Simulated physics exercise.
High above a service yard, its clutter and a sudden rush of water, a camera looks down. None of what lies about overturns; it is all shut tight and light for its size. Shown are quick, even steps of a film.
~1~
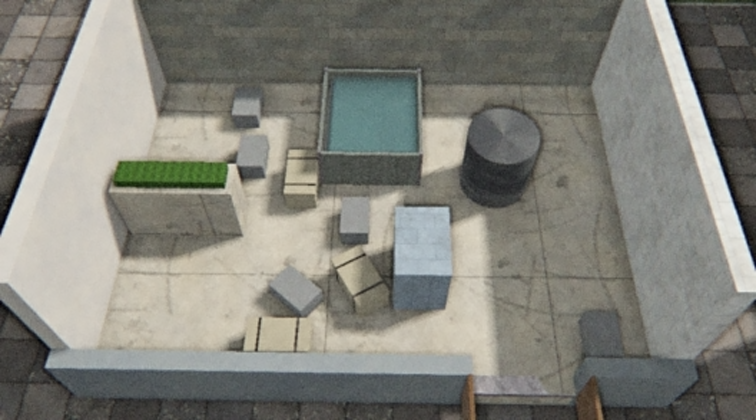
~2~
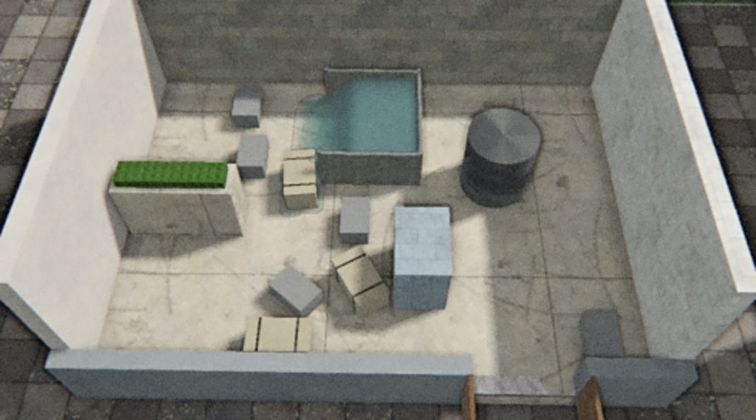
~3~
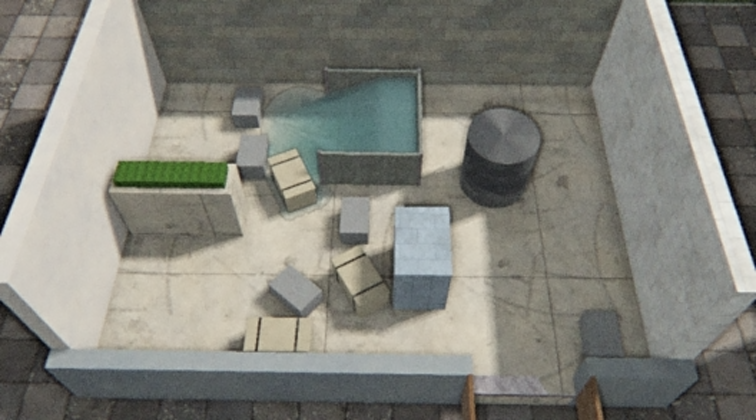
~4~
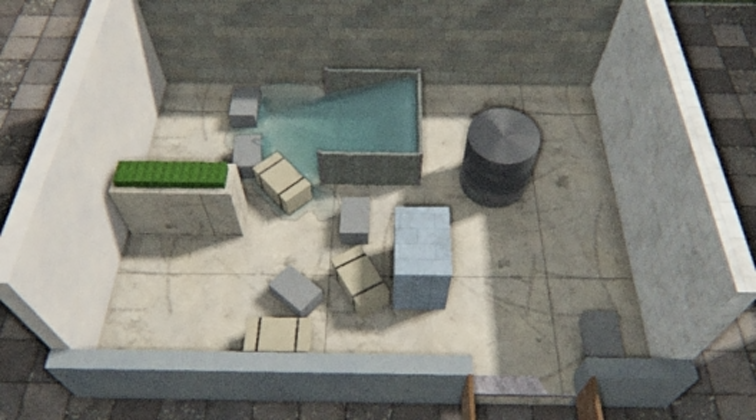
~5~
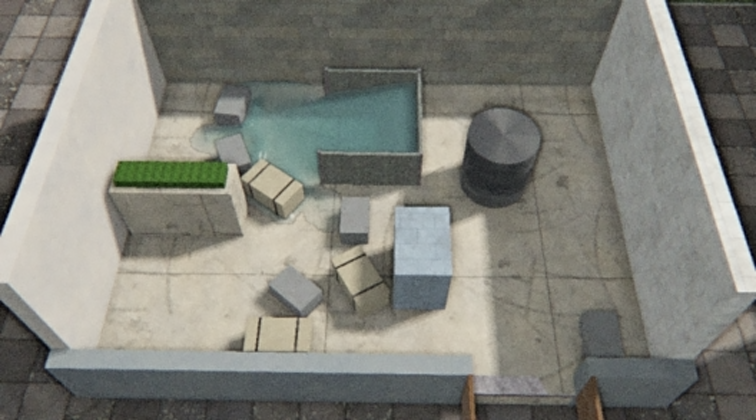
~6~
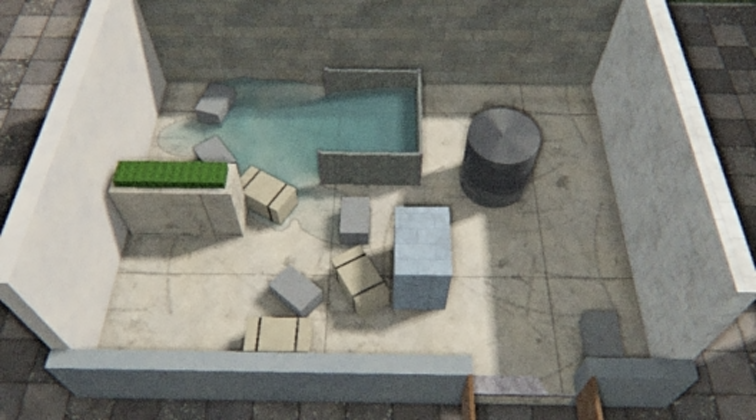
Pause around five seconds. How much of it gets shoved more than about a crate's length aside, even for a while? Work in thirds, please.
My answer: One to two thirds.
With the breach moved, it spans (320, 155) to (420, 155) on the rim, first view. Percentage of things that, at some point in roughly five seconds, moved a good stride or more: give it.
Roughly 50 %.
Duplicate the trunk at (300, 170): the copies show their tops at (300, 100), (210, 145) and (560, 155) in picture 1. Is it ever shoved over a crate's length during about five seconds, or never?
The first travels far, the second travels far and the third sits tight.
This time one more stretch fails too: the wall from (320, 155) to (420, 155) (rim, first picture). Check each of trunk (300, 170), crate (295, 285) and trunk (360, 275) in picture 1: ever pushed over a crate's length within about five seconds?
Fell short, went past that, went past that.
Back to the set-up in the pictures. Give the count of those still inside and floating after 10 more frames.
Tally: 2.
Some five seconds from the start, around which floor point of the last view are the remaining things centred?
Close to pixel (349, 261).
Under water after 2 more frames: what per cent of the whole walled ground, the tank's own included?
I'd say around 25 in a hundred.
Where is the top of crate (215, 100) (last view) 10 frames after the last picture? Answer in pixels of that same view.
(185, 75), roughly.
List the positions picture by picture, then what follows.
A trunk at (302, 171), on the bottom; a crate at (252, 150), on the bottom; 0 of 8 have shifted, in the first picture.
A trunk at (300, 171), on the bottom, close to its start; a crate at (252, 150) rests on the ground; 0 of 8 have shifted, in the second picture.
A trunk at (291, 173) rests on the ground, close to its start; a crate at (252, 150) rests on the ground; 1 of 8 have shifted, in the third picture.
A trunk at (282, 176), on the bottom, close to its start; a crate at (247, 150) rests on the ground, close to its start; 2 of 8 have shifted, in the fourth picture.
A trunk at (272, 181), on the bottom, a stride from its start; a crate at (233, 151), on the bottom, close to its start; 3 of 8 have shifted, in the fifth picture.
A trunk at (264, 188), on the bottom, a stride from its start; a crate at (215, 154) rests on the ground, a stride from its start; 3 of 8 have shifted, in the sixth picture.
A moment on, 3 of 8 are well off their spots; 0 afloat.
Next, 3 of 8 are well off their spots; 2 afloat.
Later, 2 of 8 are well off their spots; 2 afloat.
In the end, 2 of 8 are well off their spots, and 3 have been at some point; 2 afloat.
